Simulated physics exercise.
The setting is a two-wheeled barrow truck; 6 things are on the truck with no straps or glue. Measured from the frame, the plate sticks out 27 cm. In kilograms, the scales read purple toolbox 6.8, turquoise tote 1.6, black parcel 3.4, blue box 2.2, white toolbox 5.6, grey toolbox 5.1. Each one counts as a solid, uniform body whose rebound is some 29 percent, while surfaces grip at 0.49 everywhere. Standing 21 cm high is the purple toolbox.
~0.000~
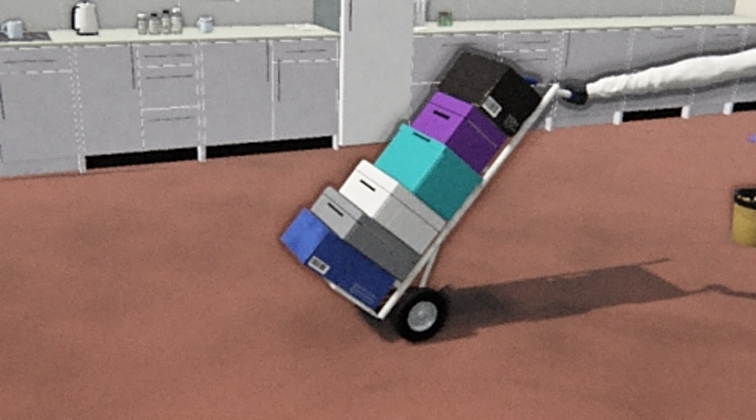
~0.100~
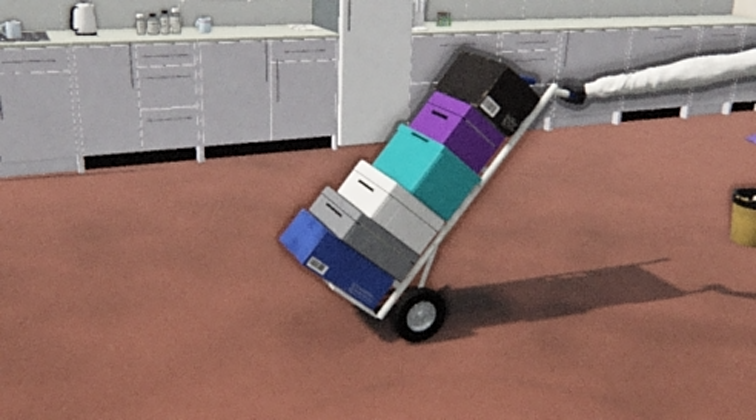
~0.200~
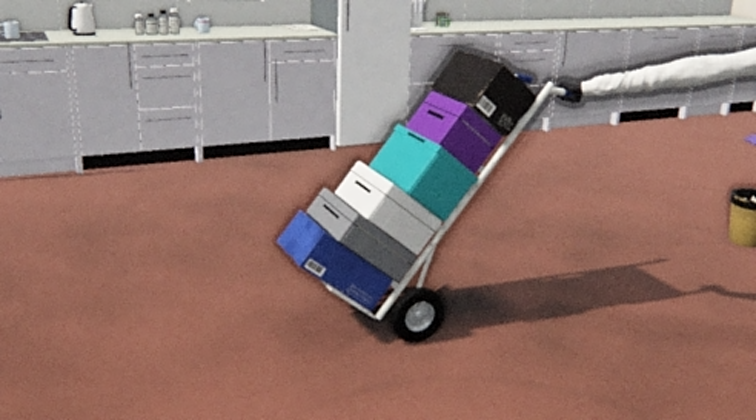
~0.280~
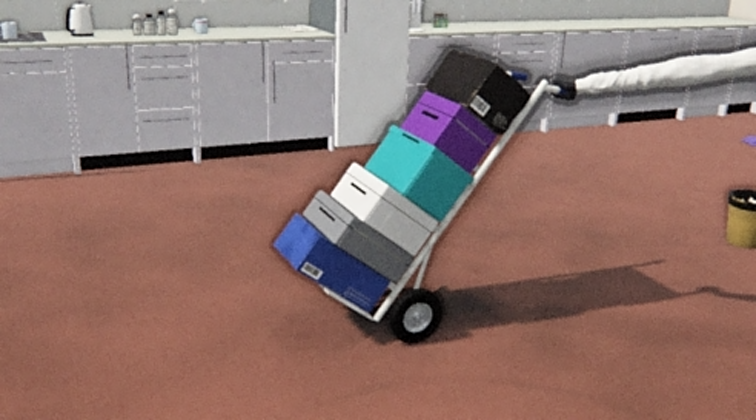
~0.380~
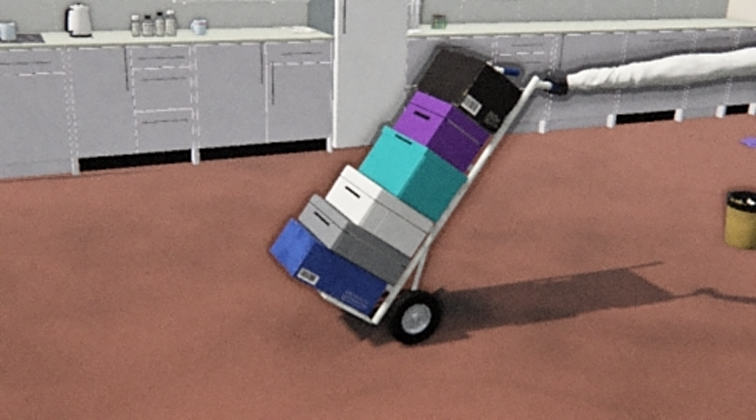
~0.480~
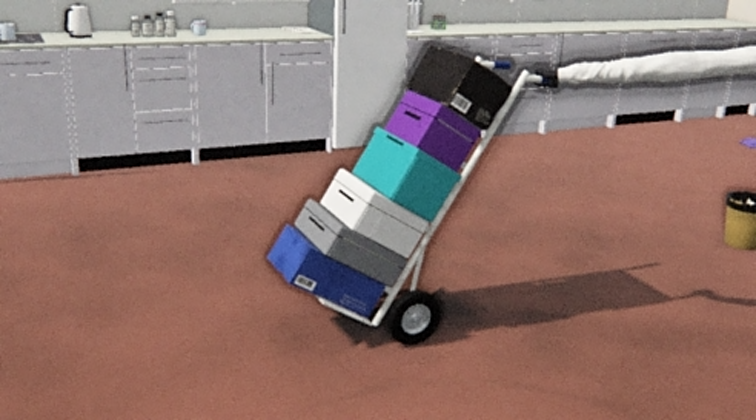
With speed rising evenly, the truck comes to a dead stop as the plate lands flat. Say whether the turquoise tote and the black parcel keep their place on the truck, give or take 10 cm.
First the turquoise tote: It shifts away; then the black parcel: It shifts away.
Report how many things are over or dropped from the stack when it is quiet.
3.
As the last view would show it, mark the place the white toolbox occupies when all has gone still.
My guess is roughly (329, 243).
Around 1.18 s, truck upright; black parcel tipped 8° against what carries it near (312, 91); turquoise tote tipped 8° against what carries it near (323, 193); purple toolbox tipped 8° against what carries it.
Around 1.68 s, truck upright; black parcel now dropped from the stack; turquoise tote tipped 58° against what carries it near (301, 187); purple toolbox tipped 58° against what carries it.
Around 1.98 s, truck upright; purple toolbox and turquoise tote now dropped from the stack.
Finally (2.6 s), dropped from the stack, purple toolbox, turquoise tote and black parcel; the other 3 still in place (within 10 cm). Final places as that camera would see them, turquoise tote near (248, 277), black parcel near (132, 339).
